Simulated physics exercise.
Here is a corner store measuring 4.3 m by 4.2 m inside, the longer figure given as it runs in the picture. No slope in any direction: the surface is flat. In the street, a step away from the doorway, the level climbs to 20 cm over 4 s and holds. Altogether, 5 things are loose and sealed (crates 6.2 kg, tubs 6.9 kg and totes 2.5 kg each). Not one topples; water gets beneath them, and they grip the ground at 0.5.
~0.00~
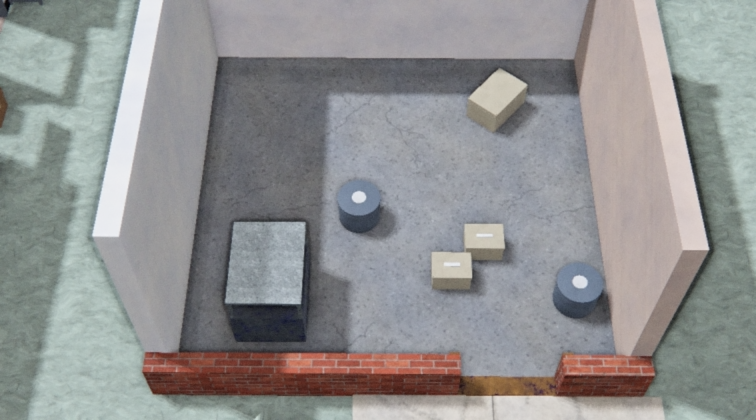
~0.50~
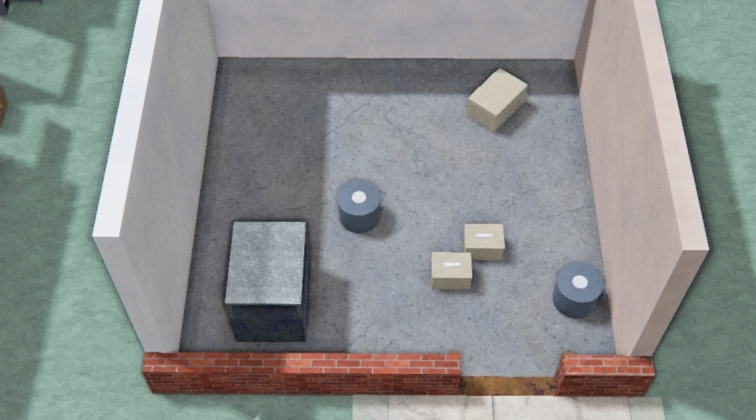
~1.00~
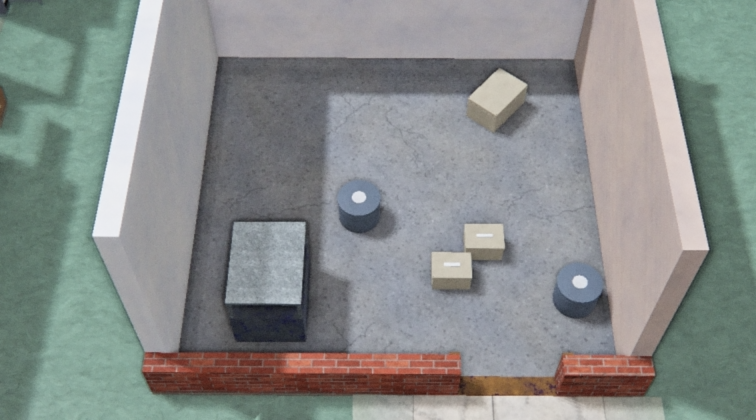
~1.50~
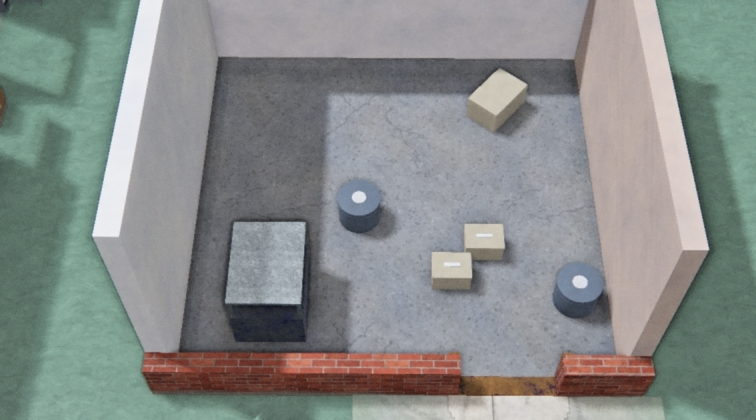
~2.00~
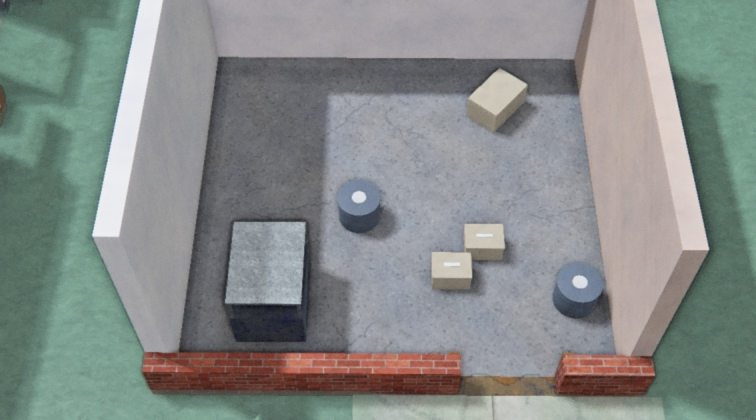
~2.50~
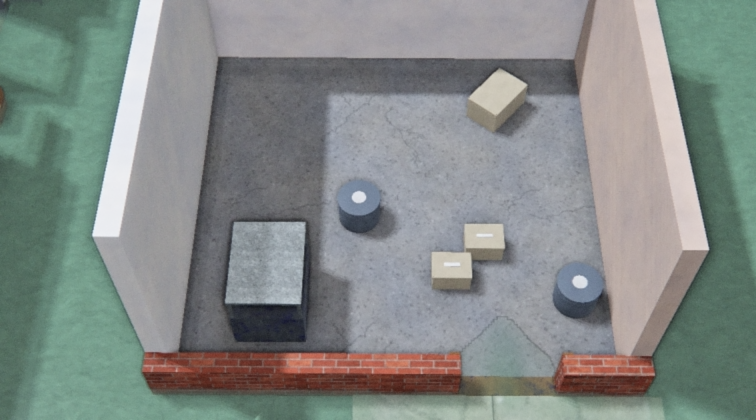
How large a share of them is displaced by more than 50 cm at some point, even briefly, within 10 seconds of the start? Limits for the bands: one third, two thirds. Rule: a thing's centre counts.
Band: Top, two thirds or more.
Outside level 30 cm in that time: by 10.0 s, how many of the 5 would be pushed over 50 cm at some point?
Then the count would be 5.
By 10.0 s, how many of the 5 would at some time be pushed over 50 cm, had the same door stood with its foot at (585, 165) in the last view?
In that case the number is 4.
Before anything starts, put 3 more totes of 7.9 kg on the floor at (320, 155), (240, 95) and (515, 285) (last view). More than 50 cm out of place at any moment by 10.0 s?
In the same order as the question: Not as far, not as far, farther.
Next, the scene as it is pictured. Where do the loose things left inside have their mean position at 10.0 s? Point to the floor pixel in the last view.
Mean position: Approximately (326, 126).
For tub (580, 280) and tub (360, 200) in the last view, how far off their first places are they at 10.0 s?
Respectively 300 and 5 centimetres.
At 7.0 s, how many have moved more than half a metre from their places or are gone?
By that time the total stands at 4.
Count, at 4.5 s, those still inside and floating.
At that time the total is 0.
After 3.5 s 0 of 5 are over 50 cm from their spots; 0 afloat.
After 4.5 s 2 of 5 are over 50 cm from their spots; 0 afloat.
After 7.0 s 4 of 5 are over 50 cm from their spots; 3 afloat.
After 10.0 s 4 of 5 are over 50 cm from their spots, and 4 have been at some point; 4 afloat.
